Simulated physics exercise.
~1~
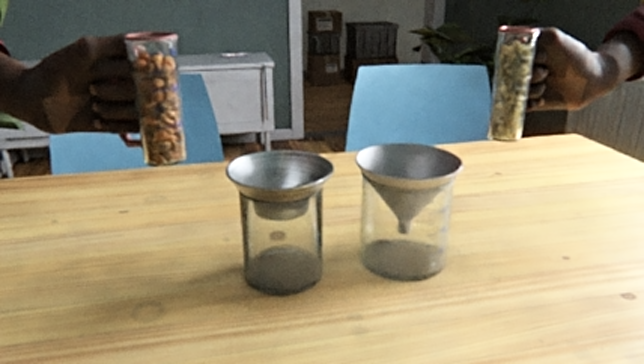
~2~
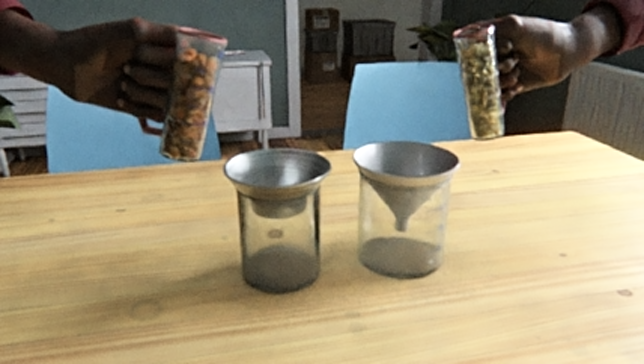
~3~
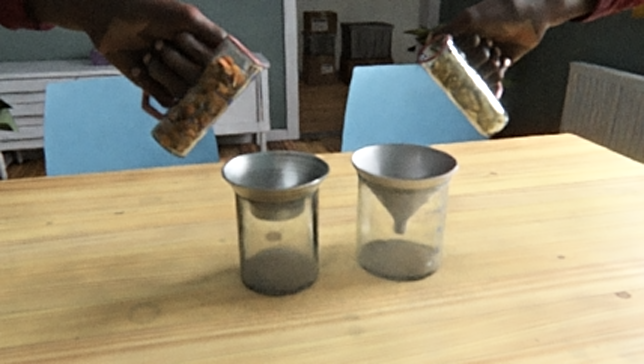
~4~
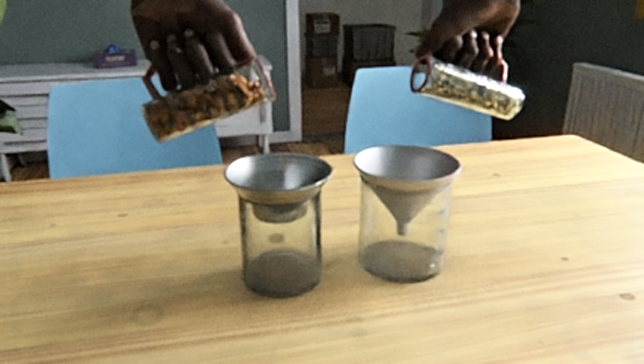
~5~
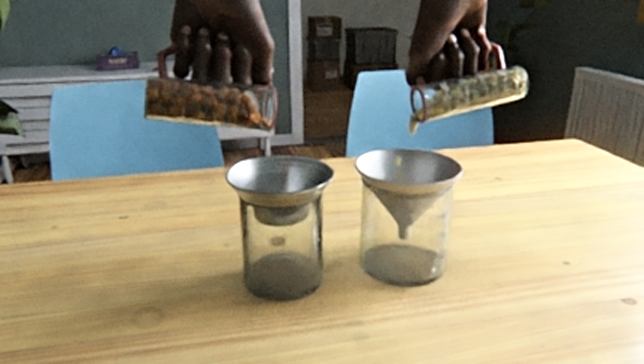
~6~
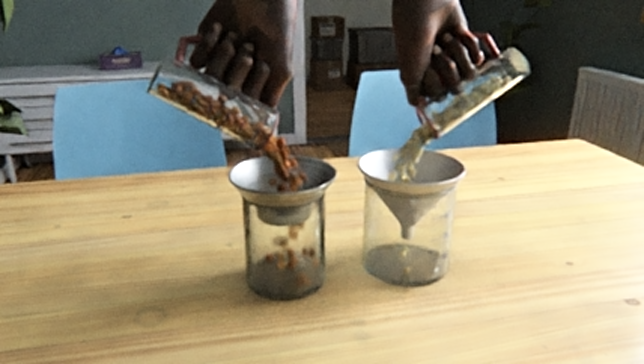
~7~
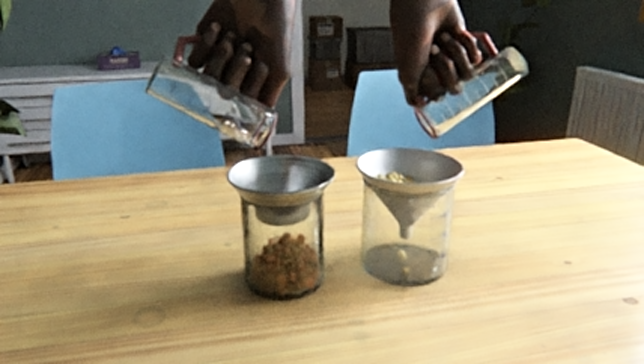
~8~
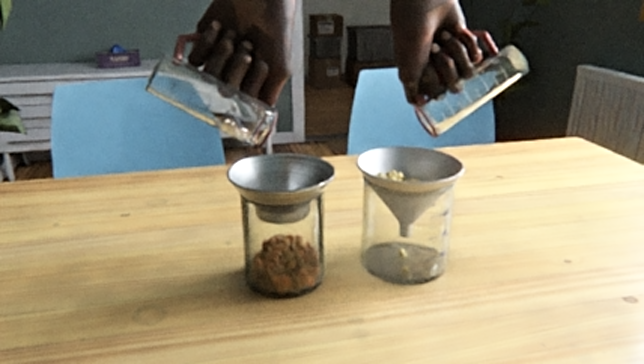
On a wooden table, hands empty two cups; the left funnel drains, the right clogs.
